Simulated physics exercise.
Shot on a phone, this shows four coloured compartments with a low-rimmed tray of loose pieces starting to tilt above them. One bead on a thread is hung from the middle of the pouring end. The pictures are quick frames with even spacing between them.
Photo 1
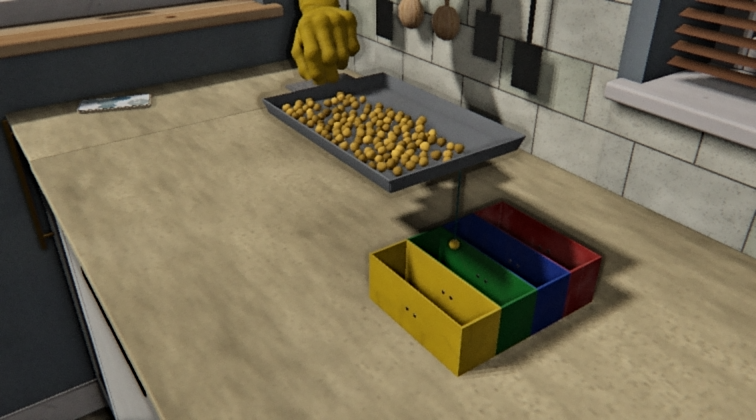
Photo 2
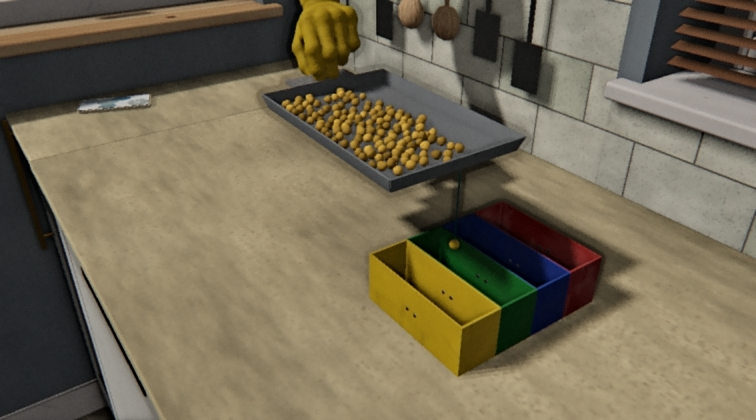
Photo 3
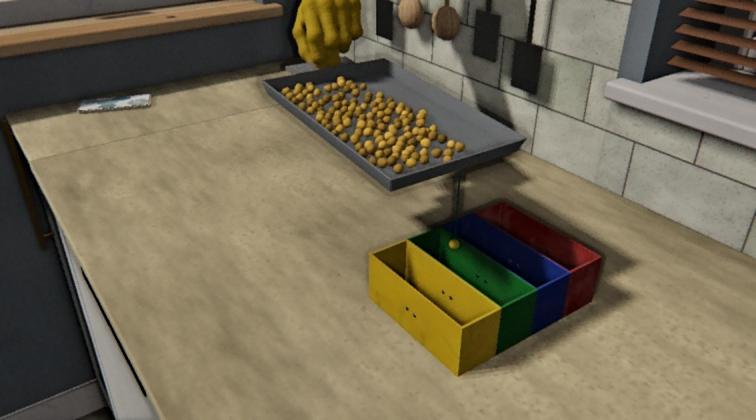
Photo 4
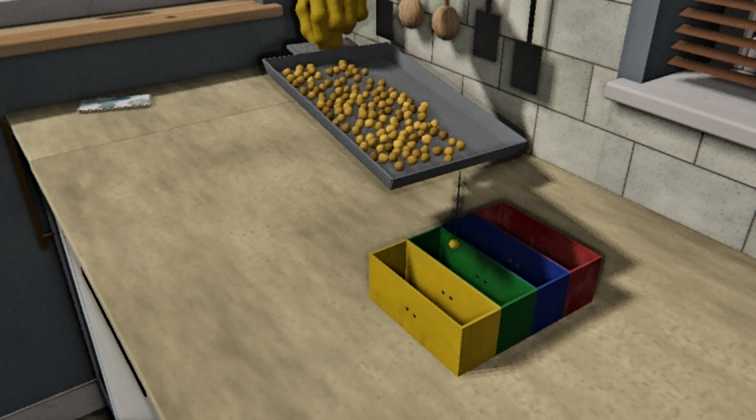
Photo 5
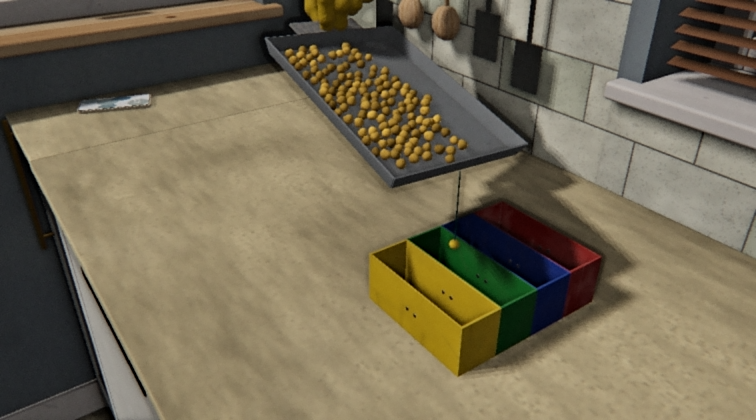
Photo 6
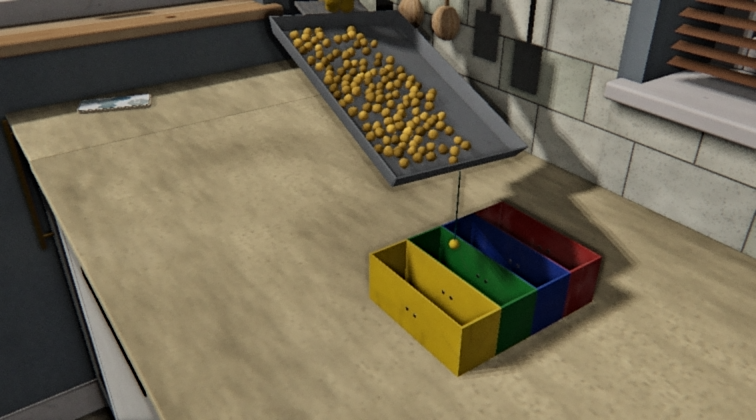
A yellow hand raises the back of a gray tray of yellow balls, tilting it steadily.
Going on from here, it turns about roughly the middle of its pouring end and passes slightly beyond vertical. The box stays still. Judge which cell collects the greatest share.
I would say the blue one.
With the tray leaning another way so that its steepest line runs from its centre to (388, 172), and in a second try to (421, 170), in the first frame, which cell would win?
Try 1 - that yellow cell; try 2 - yellow.
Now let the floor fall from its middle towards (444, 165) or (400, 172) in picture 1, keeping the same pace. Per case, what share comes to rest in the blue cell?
About 20 % and 0 %.
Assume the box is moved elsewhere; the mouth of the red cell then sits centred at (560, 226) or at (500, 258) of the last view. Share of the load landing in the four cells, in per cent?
90 and 60 in a hundred, in turn.
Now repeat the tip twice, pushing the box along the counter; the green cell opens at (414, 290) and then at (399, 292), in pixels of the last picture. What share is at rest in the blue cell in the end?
In order, 10 % and 10 %.
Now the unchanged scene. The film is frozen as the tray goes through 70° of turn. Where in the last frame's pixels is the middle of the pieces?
Somewhere around pixel (479, 150) in the last picture.
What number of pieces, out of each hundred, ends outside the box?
Near 0 %.
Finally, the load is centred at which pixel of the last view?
Resting centre, last frame: Roughly (518, 301).
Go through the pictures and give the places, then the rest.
Corners of the pouring end near (391, 177) and (519, 135), level; middle of the load near (370, 130), puffed corn balls; bead on its thread near (454, 244); yellow cell near (479, 337); green cell near (516, 318); blue cell near (550, 300); red cell near (582, 283), in the first frame.
Corners of the pouring end near (391, 176) and (519, 135), level; middle of the load near (371, 128), in the second frame.
Corners of the pouring end near (392, 176) and (520, 137), tipped barely, lowest at the right corner; middle of the load near (371, 122), in the third frame.
Corners of the pouring end near (394, 175) and (520, 139), tipped a little, lowest at the right corner; middle of the load near (373, 112), in the fourth frame.
Corners of the pouring end near (396, 174) and (521, 141), tipped clearly, lowest at the right corner; middle of the load near (375, 102), in the fifth frame.
Corners of the pouring end near (398, 173) and (522, 144), tipped clearly, lowest at the right corner; middle of the load near (380, 94); yellow cell near (479, 337); green cell near (516, 318); blue cell near (550, 300); red cell near (582, 283), in the sixth frame.
Shortly afterwards, tray tipped steeply; all but a few on the tray; a little falling or outside the box.
Next, tray tipped past a quarter turn; a little on the tray; near a third in the blue cell; near a quarter in the red cell; a little in the green cell; near a quarter falling or outside the box.
Some moments later, tray tipped past a quarter turn; near half in the blue cell; near a quarter in the red cell; near a quarter in the green cell; a little in the yellow cell; only a few falling or outside the box.
In the end, tray tipped past a quarter turn; near half in the blue cell; near a quarter in the red cell; near a quarter in the green cell; a little in the yellow cell; only a few outside the box.
